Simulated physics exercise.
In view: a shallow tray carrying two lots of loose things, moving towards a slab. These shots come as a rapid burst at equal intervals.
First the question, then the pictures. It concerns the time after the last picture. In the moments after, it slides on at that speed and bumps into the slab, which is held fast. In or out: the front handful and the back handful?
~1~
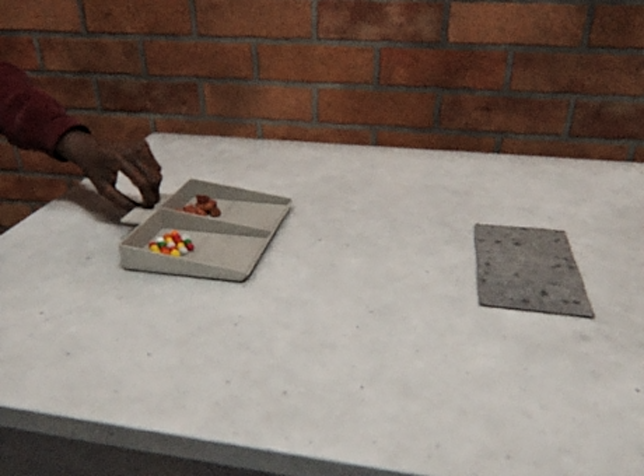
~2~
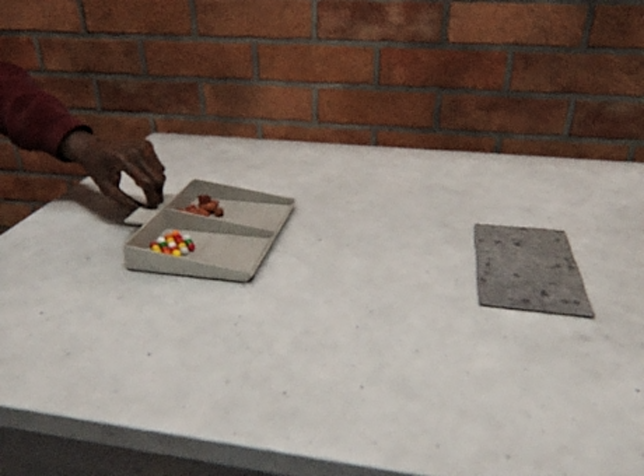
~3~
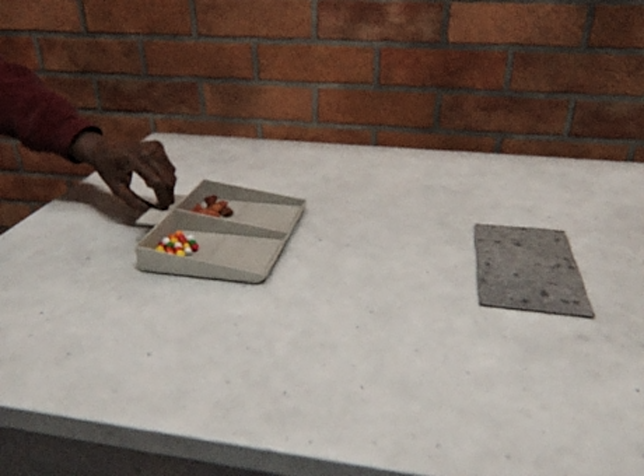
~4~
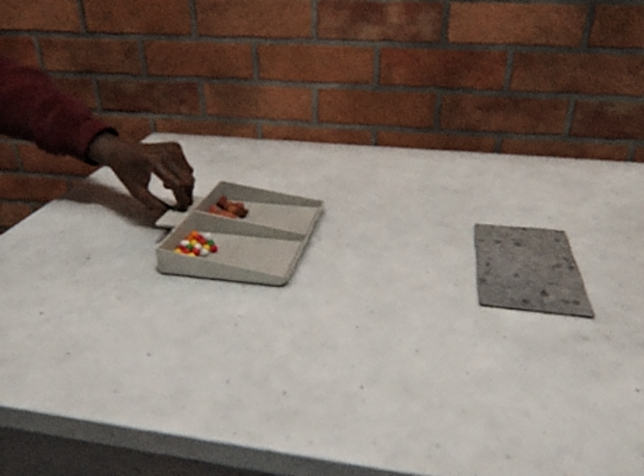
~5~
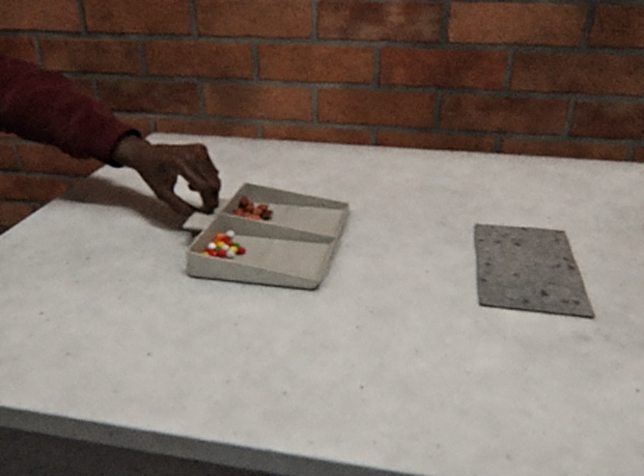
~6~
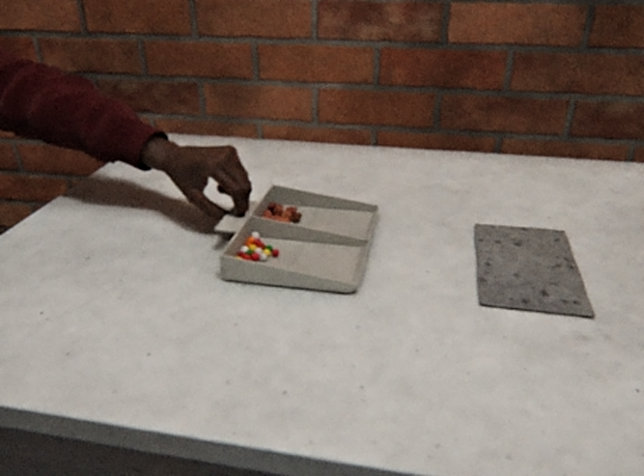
Final state - the front handful overflows partly, the Back handful stays contained.
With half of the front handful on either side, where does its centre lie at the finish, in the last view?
Once everything settles, its middle is near (456, 275) in the last picture.
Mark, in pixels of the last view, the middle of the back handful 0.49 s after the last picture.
Around (433, 232).
Then, 0.09 s after the last picture, tray still sliding, front rim near (423, 248); front handful all inside; back handful all inside.
Then, 0.28 s after the last picture, tray stopped at the slab; front handful all inside, moved towards the front rim; back handful all inside, moved towards the front rim.
Then, 0.49 s after the last picture, tray stopped at the slab; front handful about a third out of the tray; back handful all inside, moved towards the front rim.
By the end, tray stopped at the slab; front handful about a third out of the tray; back handful all inside, moved towards the front rim.
